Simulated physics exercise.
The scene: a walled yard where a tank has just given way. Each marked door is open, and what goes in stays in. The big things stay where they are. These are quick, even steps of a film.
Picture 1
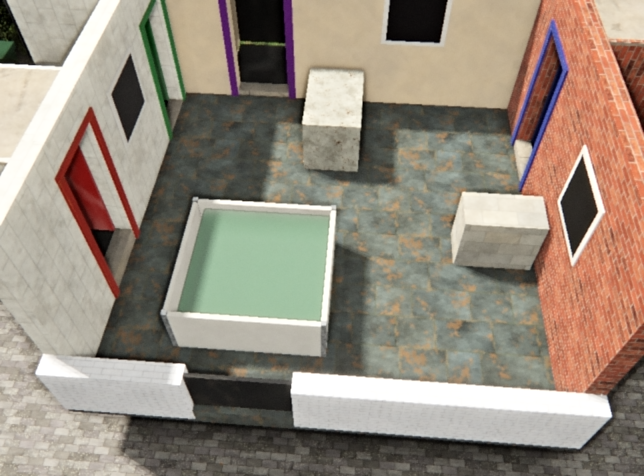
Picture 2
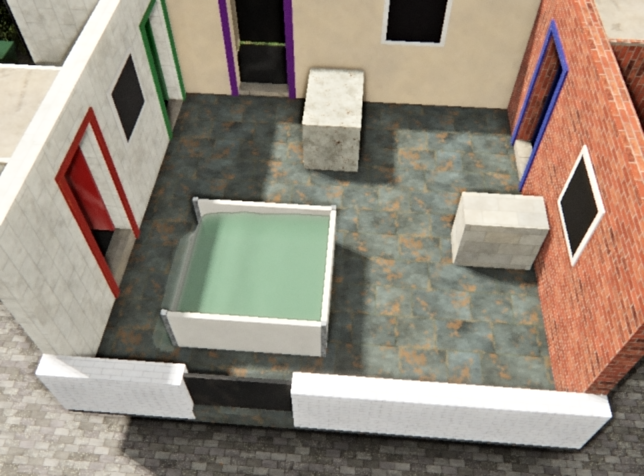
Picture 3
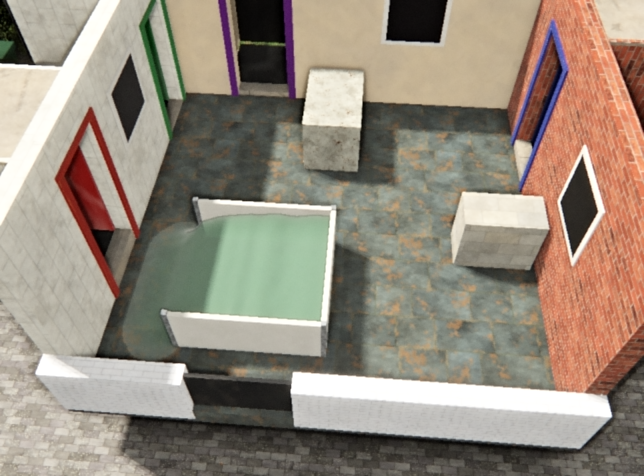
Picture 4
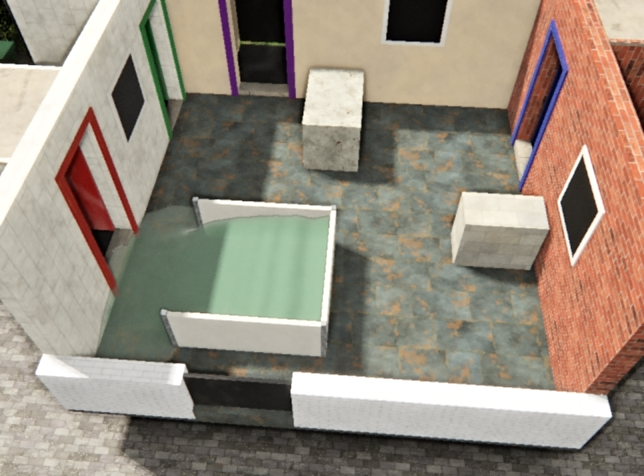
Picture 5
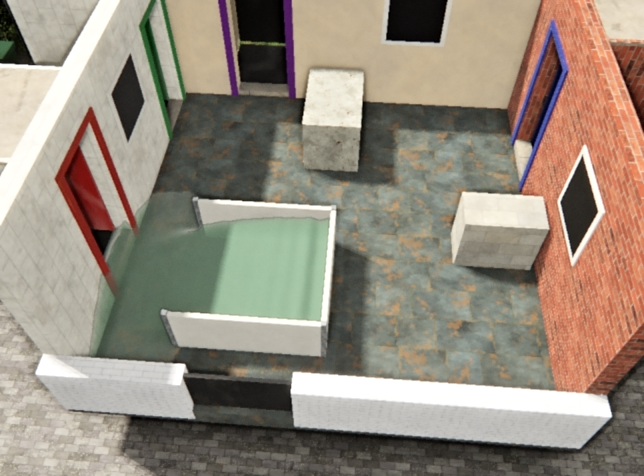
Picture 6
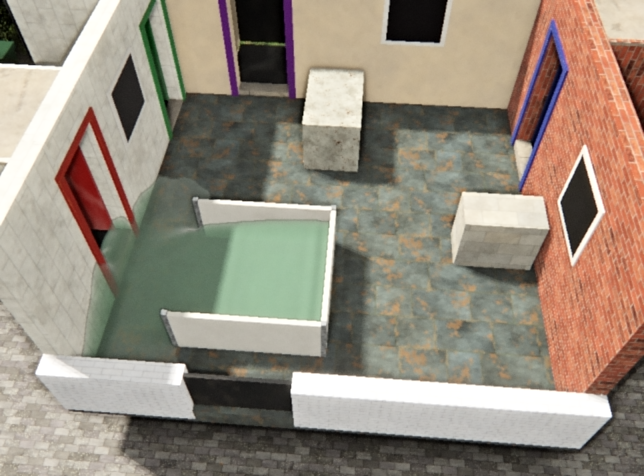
Green water pouring out of the open left side of a white-walled tank, spreading across a walled yard's floor to the left wall.
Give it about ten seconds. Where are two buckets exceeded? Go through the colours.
The purple door lets in a lot; the blue door admits no more than that; the green door lets in a lot; the red door lets in a lot.
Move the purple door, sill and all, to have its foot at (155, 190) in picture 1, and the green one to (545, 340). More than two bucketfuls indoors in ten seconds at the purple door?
One by one: Purple floods.
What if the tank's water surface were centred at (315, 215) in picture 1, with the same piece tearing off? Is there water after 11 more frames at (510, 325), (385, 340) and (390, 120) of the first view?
In turn: Clear, dry, free of water.
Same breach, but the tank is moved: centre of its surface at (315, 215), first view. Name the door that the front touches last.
That is the door marked blue.
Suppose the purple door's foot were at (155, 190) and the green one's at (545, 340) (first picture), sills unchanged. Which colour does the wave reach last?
That is the door marked blue.
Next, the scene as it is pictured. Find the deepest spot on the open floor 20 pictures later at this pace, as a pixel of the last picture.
Around (541, 417).
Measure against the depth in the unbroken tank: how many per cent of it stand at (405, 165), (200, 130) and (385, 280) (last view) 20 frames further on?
In that order: 0, 8 and 0 per cent.
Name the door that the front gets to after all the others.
I say the one in blue.
A moment on, water covers 20 % of the floor; the purple door not reached, the blue door not reached, the green door wet at the sill, nothing in, the red door far over two buckets in.
Next, water covers 35 % of the floor; the purple door wet at the sill, nothing in, the blue door not reached, the green door wet at the sill, nothing in, the red door far over two buckets in.
Then, water covers 55 % of the floor; the purple door over two buckets in, the blue door not reached, the green door under two buckets in, the red door far over two buckets in.
Later, water covers 80 % of the floor; the purple door over two buckets in, the blue door wet at the sill, nothing in, the green door over two buckets in, the red door far over two buckets in.
In the end, water covers 100 % of the floor; the purple door over two buckets in, the blue door wet at the sill, nothing in, the green door far over two buckets in, the red door far over two buckets in.
